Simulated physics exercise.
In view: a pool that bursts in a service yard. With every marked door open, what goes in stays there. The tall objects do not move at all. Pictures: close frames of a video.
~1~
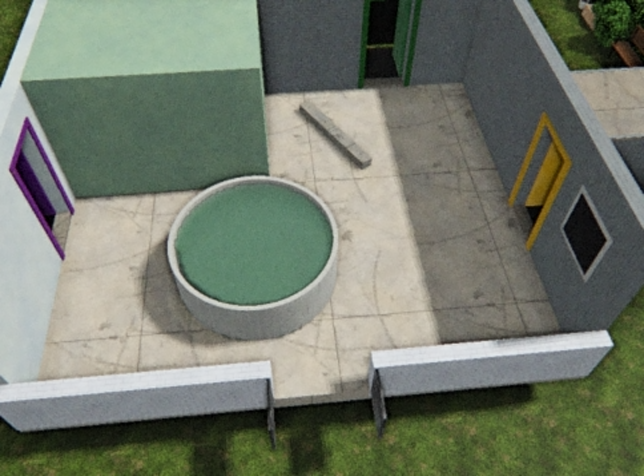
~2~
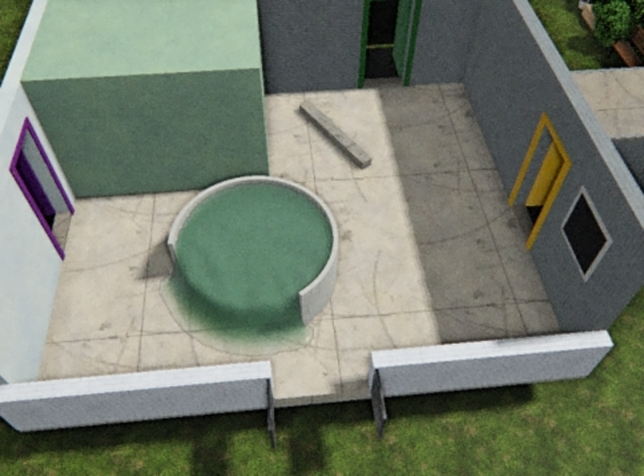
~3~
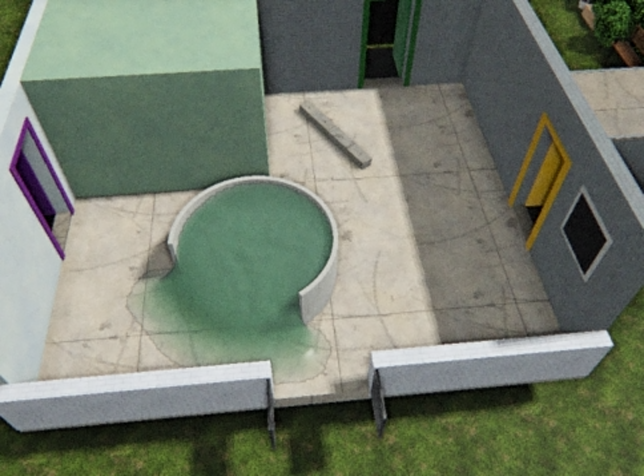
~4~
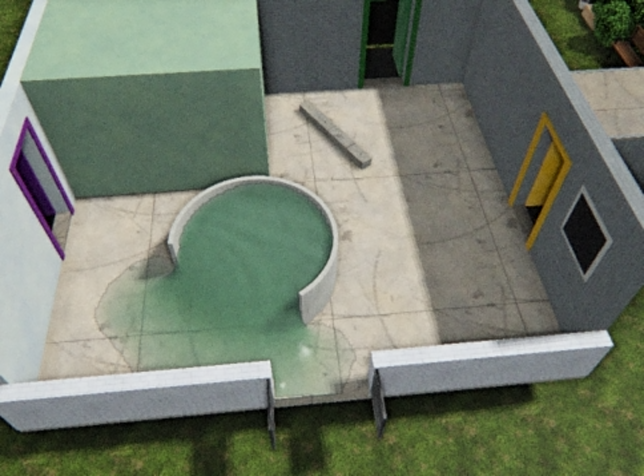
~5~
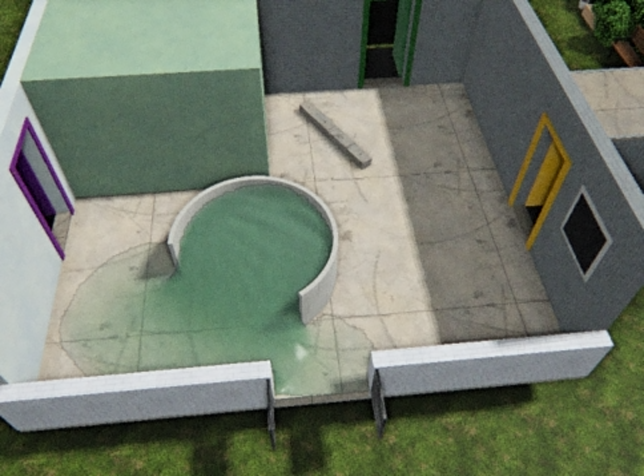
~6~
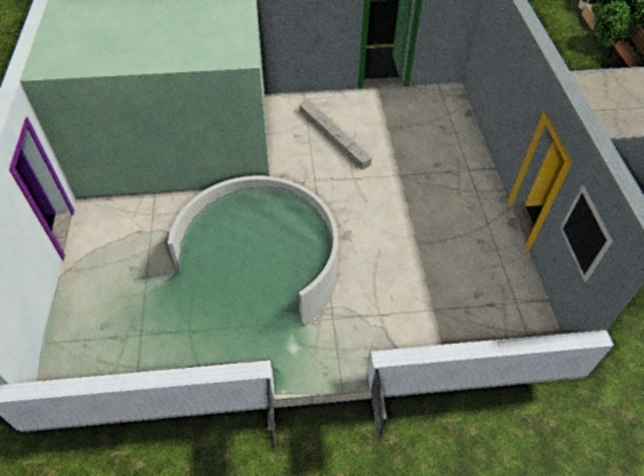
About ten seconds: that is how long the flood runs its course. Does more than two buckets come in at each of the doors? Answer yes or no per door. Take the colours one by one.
The yellow door yes, the purple door yes, the green door no.
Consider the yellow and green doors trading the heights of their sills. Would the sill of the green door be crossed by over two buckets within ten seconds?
Result - green never crosses the line.
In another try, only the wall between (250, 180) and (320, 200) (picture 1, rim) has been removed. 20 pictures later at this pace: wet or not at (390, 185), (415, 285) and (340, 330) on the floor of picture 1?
In turn: Flooded, no water, not flooded.
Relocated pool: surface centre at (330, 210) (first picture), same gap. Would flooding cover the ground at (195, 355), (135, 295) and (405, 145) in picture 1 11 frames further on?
Taking them in the order asked: Inundated, then inundated, then spared.
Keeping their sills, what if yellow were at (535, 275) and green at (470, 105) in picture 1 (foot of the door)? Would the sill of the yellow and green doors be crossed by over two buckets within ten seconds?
Note: Yellow door lets too much through; green door lets in too little.
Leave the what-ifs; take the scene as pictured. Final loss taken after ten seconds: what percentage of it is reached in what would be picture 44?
Estimate: Some 75 %.
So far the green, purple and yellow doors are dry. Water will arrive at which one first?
That's the purple one.
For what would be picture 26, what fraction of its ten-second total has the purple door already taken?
Around 5 %.
A moment on, water covers 20 % of the floor; the yellow door not reached, the purple door wet at the sill, nothing in, the green door not reached.
Next, water covers 25 % of the floor; the yellow door not reached, the purple door wet at the sill, nothing in, the green door not reached.
Then, water covers 45 % of the floor; the yellow door not reached, the purple door under two buckets in, the green door not reached.
Later, water covers 75 % of the floor; the yellow door over two buckets in, the purple door far over two buckets in, the green door not reached.
In the end, water covers 90 % of the floor; the yellow door far over two buckets in, the purple door far over two buckets in, the green door wet at the sill, nothing in.
